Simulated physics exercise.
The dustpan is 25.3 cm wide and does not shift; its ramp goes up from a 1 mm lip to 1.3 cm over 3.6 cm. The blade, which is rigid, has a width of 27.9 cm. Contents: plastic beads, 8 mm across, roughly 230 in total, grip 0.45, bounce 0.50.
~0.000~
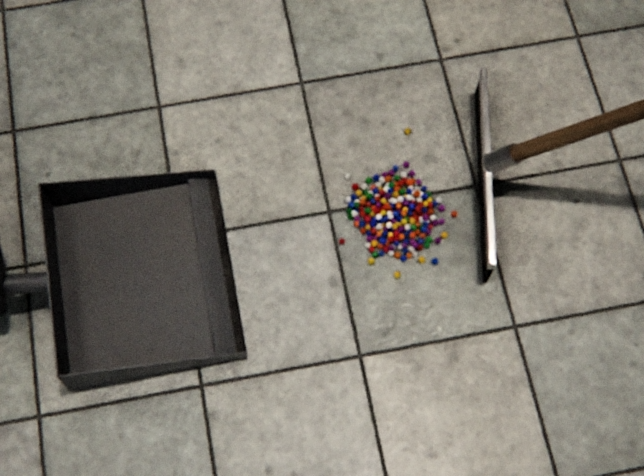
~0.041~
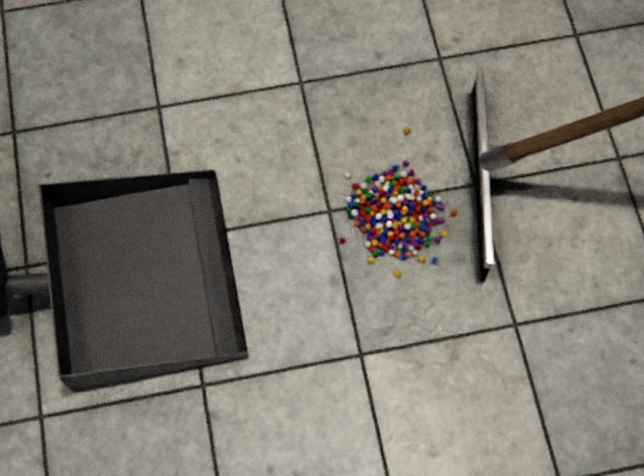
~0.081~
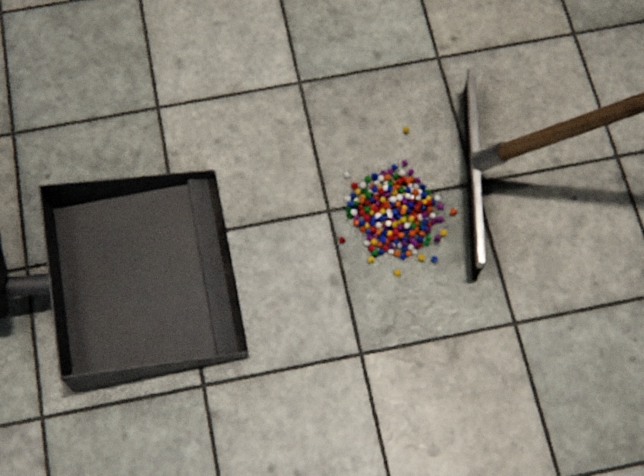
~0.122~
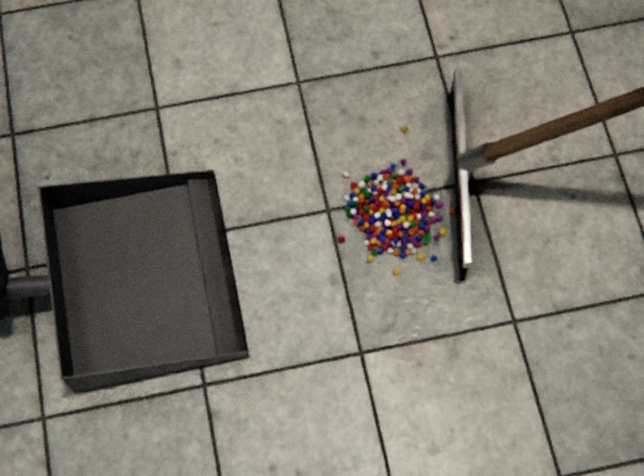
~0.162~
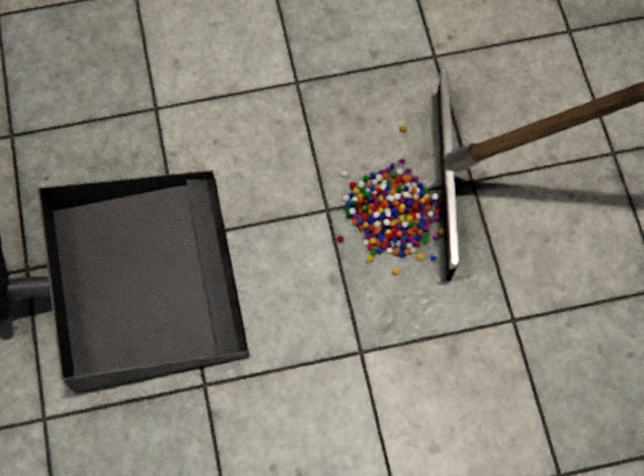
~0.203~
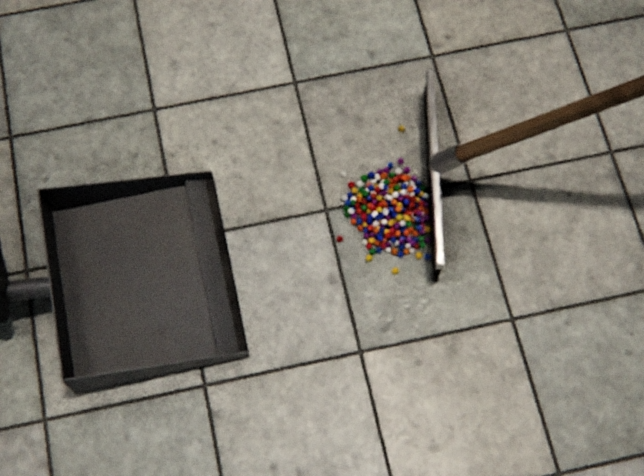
A wide blade on a wooden handle slides left and pushes into colourful plastic beads.
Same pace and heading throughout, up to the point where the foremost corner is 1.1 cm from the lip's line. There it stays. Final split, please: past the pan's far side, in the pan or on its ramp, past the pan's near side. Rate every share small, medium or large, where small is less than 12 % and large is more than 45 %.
Ratings - far side: Medium; pan: Medium; near side: Small.
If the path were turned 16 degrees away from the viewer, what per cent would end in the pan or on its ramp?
Roughly 15 per cent.
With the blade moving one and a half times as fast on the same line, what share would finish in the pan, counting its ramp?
Some 25 %.
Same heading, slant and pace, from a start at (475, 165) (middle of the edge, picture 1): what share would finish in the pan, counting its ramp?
I'd estimate about 25 per cent.
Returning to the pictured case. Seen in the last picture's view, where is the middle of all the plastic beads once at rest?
My guess is close to (227, 223).
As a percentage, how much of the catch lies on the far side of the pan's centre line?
Share: Approx. 70 %.
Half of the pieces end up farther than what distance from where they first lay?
Around 22 centimetres.
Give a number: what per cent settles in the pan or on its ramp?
20 %.
Then, at 0.50 s, middle of the blade 17 cm from the lip; 0 % over the lip, far side 5 %, near side 0 %.
After 0.70 s, middle of the blade 9 cm from the lip; 0 % over the lip, far side 15 %, near side 0 %.
After 1.02 s, middle of the blade 4 cm from the lip; 20 % over the lip, far side 15 %, near side 0 %.
In the end, at 1.4 s, far side 15 %, pan 20 %, near side 0 %, in front of the lip or behind the blade 60 %.
